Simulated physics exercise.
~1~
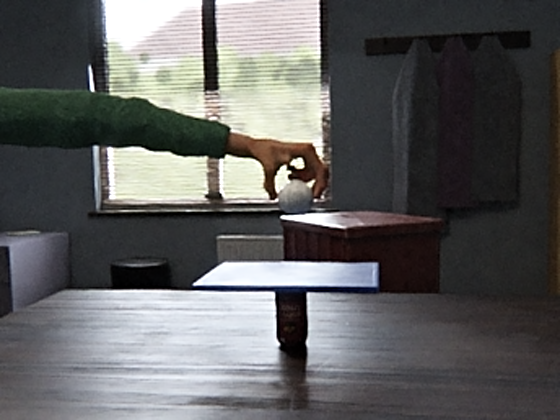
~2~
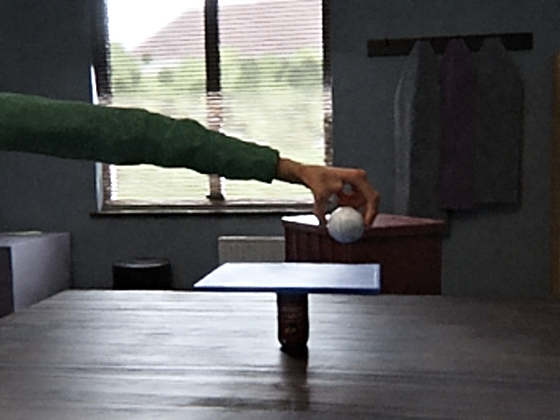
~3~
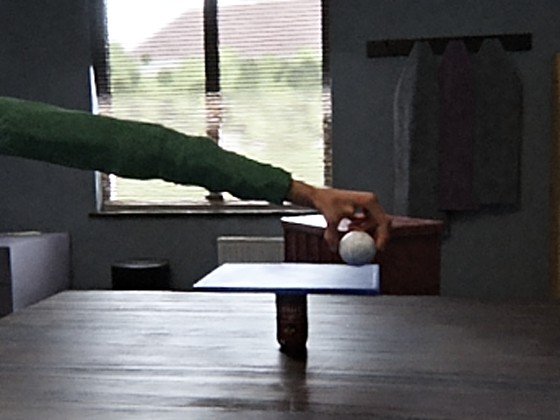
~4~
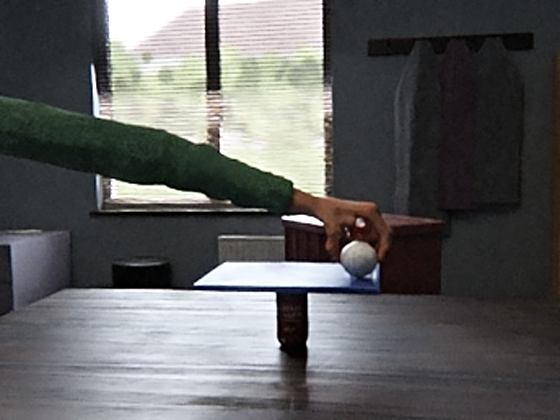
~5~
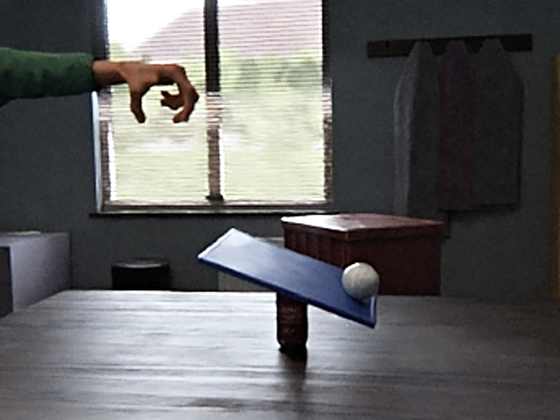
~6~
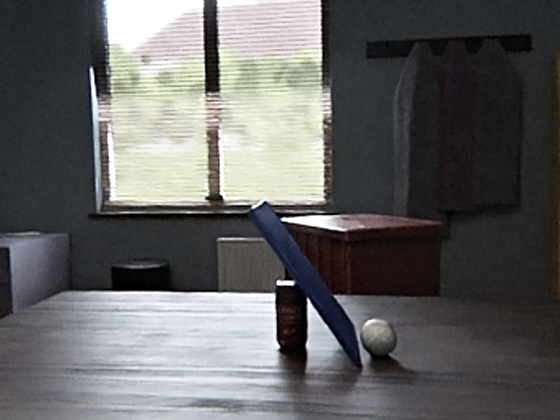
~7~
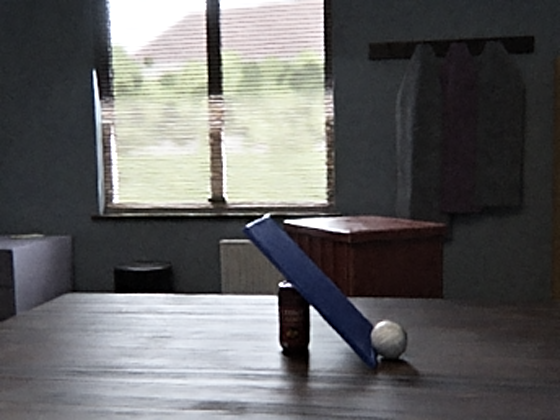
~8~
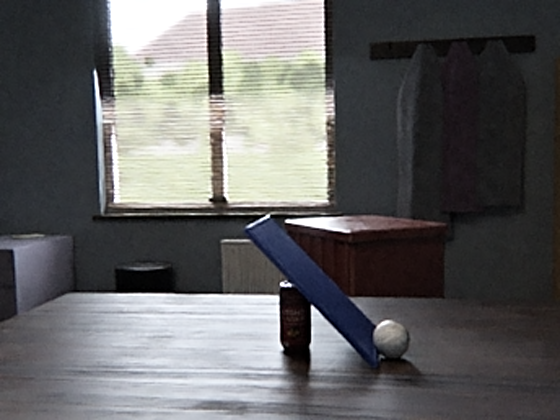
The clip opens on a blue lid lying flat across a small red can on a dark wooden table, while a hand in a green sleeve holds a white onion above it. The hand carries the onion to the right and lowers it onto the lid's right end. It then lets go and draws back to the left, and the lid tips down on that side. The onion drops to the table as the lid swings steeply. At the end, the lid leans against the upright can, with the onion resting by its lower edge.
